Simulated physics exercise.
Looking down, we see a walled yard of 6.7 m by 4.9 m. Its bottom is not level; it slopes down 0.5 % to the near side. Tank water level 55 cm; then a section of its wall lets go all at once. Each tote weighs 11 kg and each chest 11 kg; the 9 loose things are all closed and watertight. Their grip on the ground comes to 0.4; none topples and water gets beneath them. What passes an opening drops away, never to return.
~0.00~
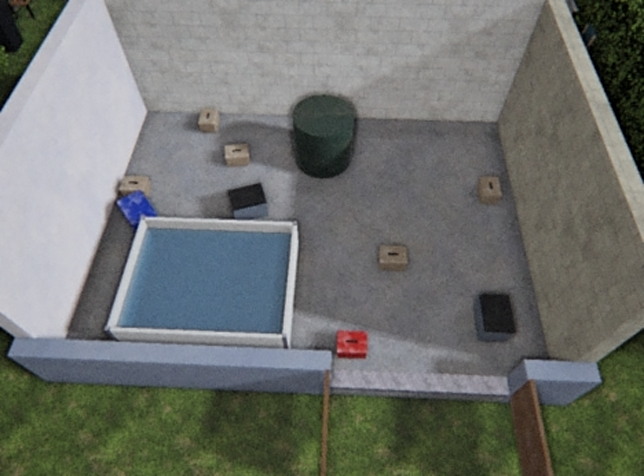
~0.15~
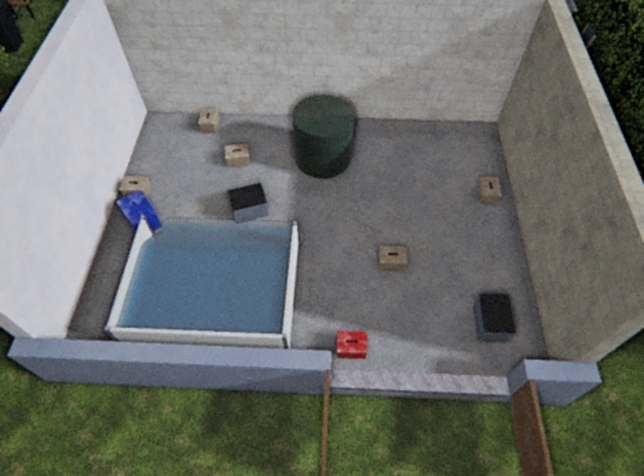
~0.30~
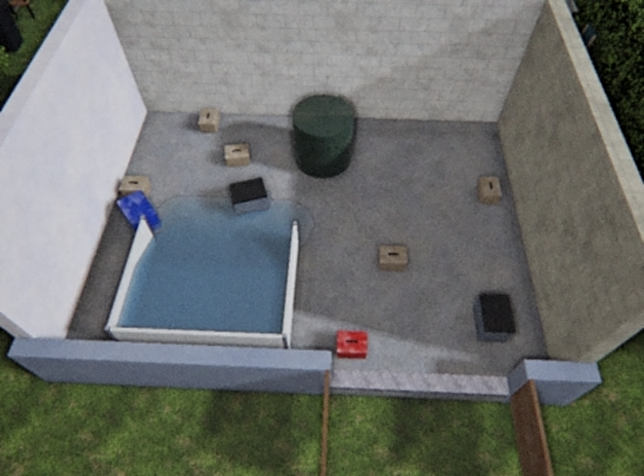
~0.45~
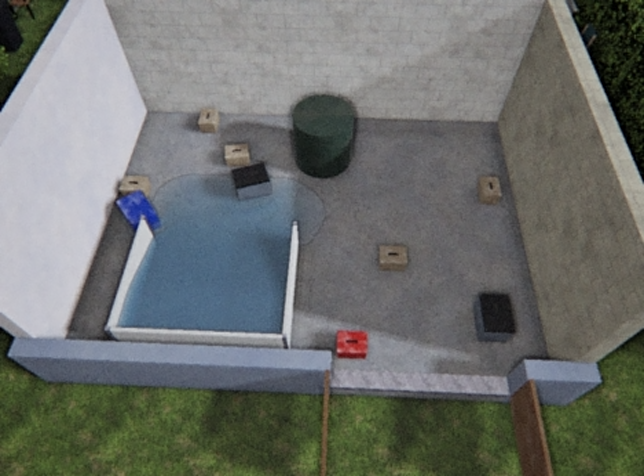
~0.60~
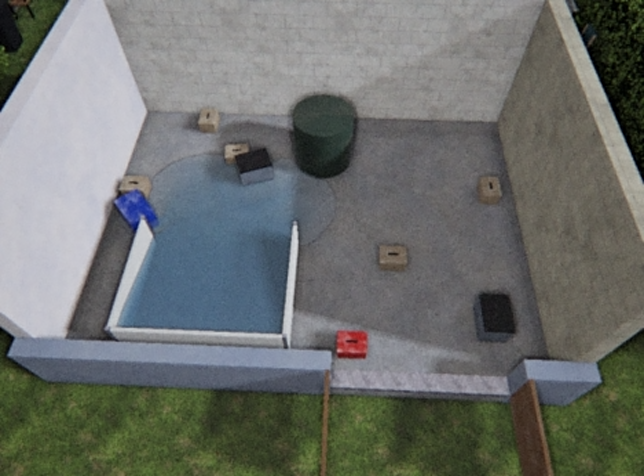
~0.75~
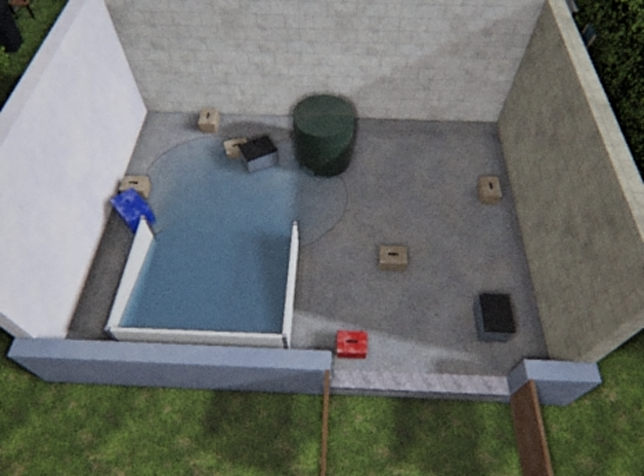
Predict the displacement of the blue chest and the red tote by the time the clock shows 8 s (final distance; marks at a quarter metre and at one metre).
Blue chest - a long trip; red tote - next to no motion.
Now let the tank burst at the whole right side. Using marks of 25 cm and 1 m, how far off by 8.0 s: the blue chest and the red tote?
With that failure, the blue chest keeps its spot, and the red tote covers a big distance.
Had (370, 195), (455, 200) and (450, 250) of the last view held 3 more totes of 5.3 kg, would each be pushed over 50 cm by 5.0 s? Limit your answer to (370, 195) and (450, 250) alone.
Respectively: Outside the limit and inside the limit.
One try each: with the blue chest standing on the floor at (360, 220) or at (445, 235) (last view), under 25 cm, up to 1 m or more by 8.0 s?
From the first place it goes well off; from the second it goes well off.
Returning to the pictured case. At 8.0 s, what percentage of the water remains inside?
Some 98 per cent remains.
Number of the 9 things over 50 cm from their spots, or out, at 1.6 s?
By that time the total stands at 2.
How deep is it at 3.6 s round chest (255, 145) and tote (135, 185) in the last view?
Close to 13 and 11 centimetres.
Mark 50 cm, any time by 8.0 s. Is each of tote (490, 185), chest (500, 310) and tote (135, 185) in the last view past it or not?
Beyond, beyond, beyond.
After 1.6 s the blue chest is near (121, 201), 0.3 m from its start, aground; the red tote is near (352, 342), 0.0 m from its start, aground; 0 of 9 are out; 3 afloat.
After 3.6 s the blue chest is near (125, 230), 0.5 m from its start, aground; the red tote is near (352, 342), 0.0 m from its start, aground; 0 of 9 are out; 4 afloat.
After 5.6 s the blue chest is near (97, 298), 1.6 m from its start, afloat; the red tote is near (352, 342), 0.0 m from its start, aground; 0 of 9 are out; 3 afloat.
After 8.0 s the blue chest is near (88, 314), 1.9 m from its start, afloat; the red tote is near (352, 342), 0.0 m from its start, aground; 0 of 9 are out; 2 afloat.
